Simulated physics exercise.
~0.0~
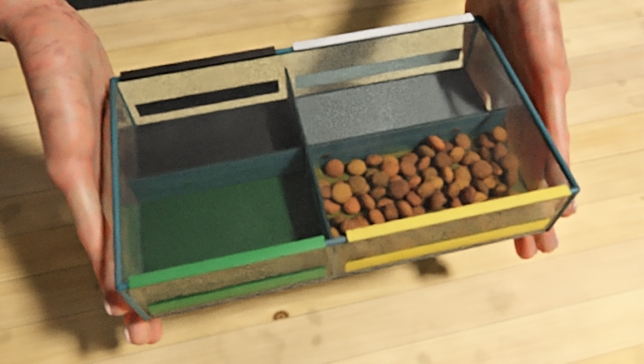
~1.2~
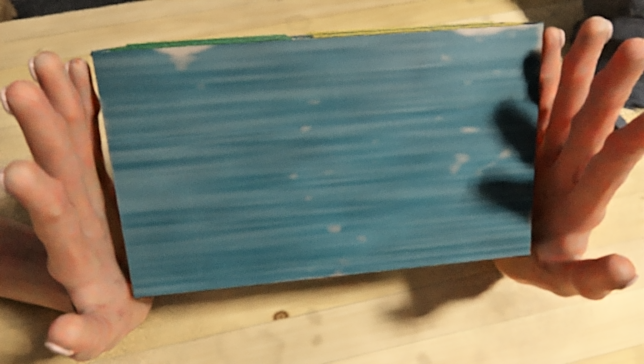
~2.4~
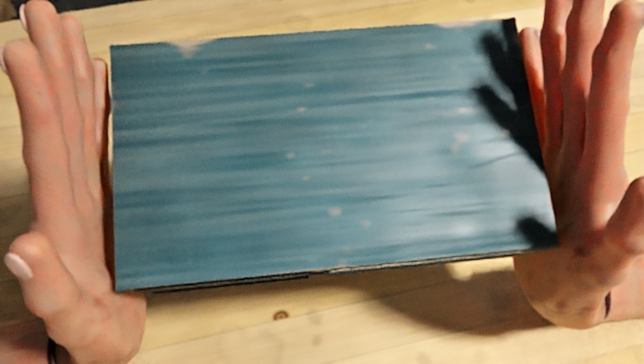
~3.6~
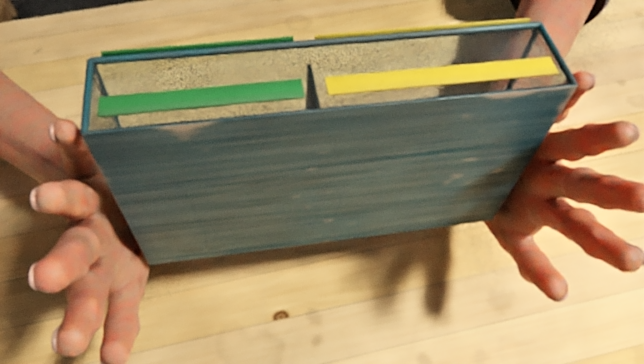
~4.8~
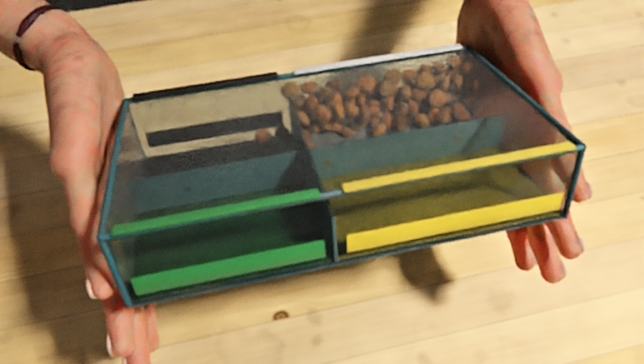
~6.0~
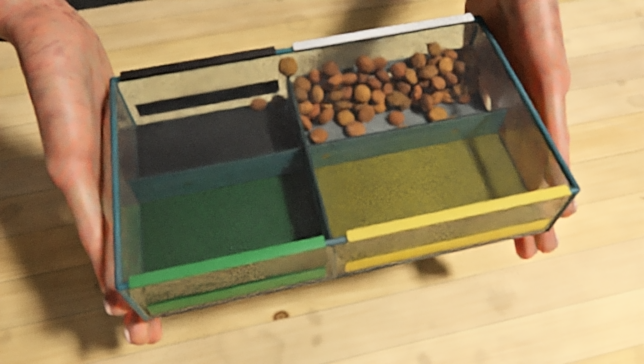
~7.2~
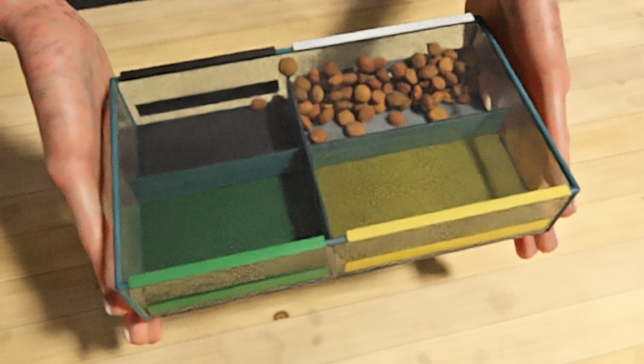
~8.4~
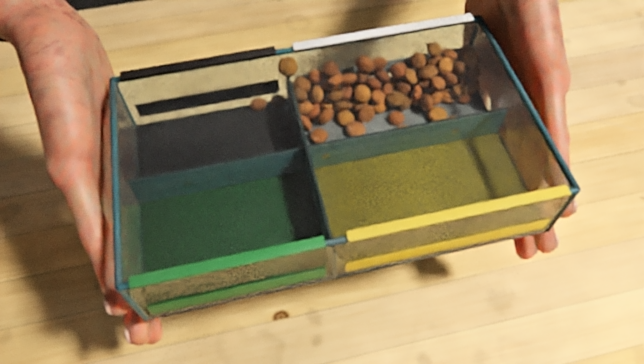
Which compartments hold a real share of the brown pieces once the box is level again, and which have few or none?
Only the white-marked compartment at the back right holds a real share, with practically the whole pile in it. The yellow, green and black ones are left with little or nothing.
